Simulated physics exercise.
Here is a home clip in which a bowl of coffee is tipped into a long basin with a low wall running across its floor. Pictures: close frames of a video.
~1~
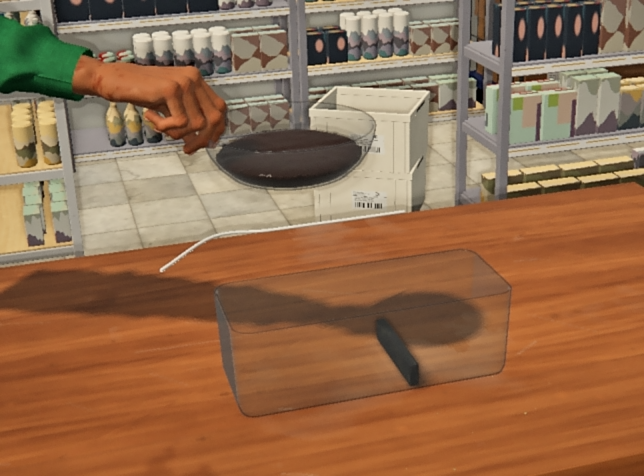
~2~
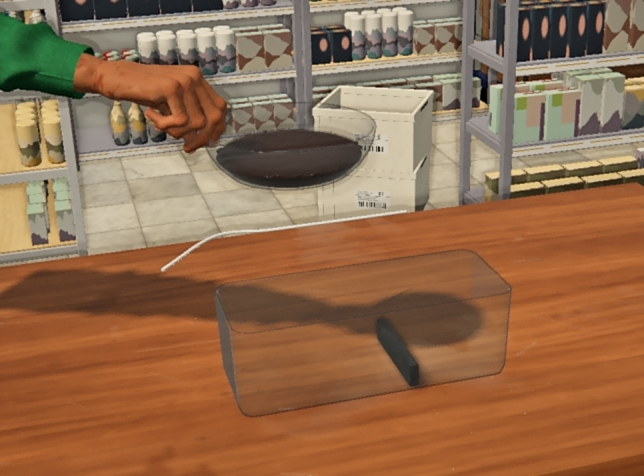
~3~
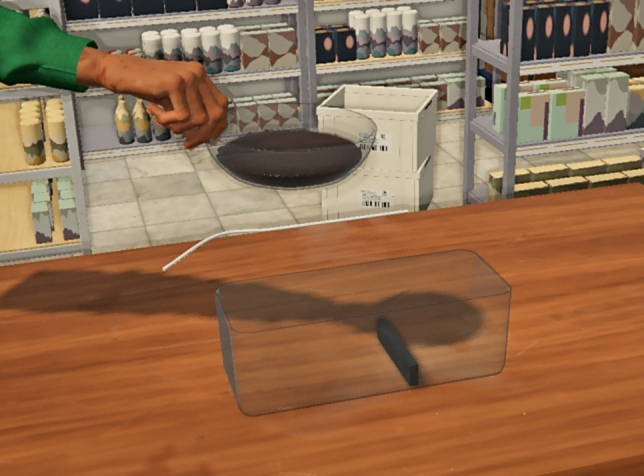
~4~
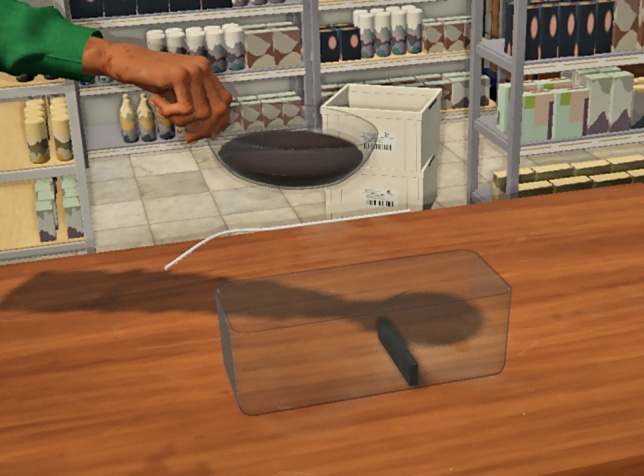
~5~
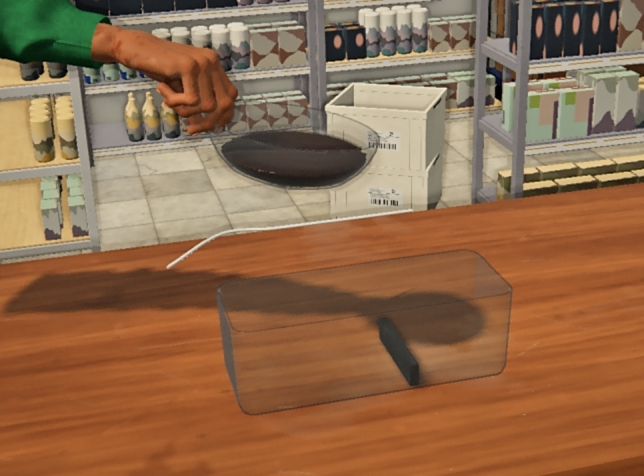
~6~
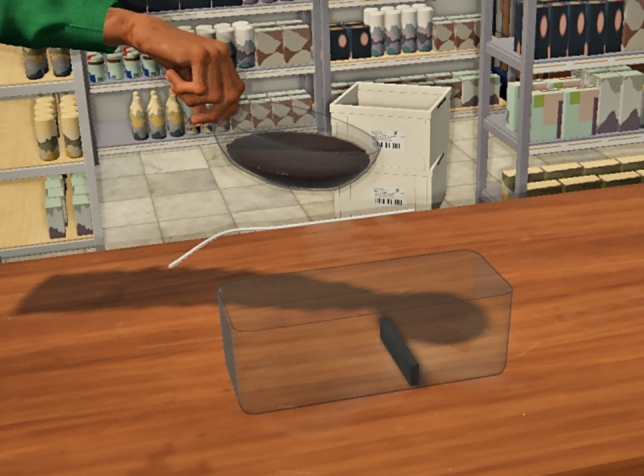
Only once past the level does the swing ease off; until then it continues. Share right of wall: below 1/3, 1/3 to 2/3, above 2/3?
The share right of the wall lands inside the two marks of one third and two thirds.
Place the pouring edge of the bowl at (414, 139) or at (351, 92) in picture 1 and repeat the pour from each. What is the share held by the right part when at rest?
First try 65 %, second try 50 %.
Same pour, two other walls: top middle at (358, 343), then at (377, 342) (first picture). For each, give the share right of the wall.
Roughly 80 % and 75 %.
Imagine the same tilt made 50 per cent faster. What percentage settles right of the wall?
55 per cent or thereabouts.
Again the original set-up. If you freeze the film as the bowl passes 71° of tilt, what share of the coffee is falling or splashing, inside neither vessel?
About 65 per cent.
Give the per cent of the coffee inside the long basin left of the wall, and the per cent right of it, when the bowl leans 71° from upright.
So the left part has 0 percent, while the right part has 15.
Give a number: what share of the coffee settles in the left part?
About 40 per cent.
A moment on, the bowl is tipped part way and 21 per cent is still to pour, 1 is left of the wall and 15 right of it.
Next, the bowl is tipped on its side and 1 per cent is still to pour, 30 is left of the wall and 61 right of it.
Then the bowl is tipped on its side and 0 per cent is still to pour, 40 is left of the wall and 58 right of it.
Later the bowl is tipped on its side and 0 per cent is still to pour, 41 is left of the wall and 57 right of it.
At rest 41 per cent lies left of the wall, 57 right of it and 2 outside.
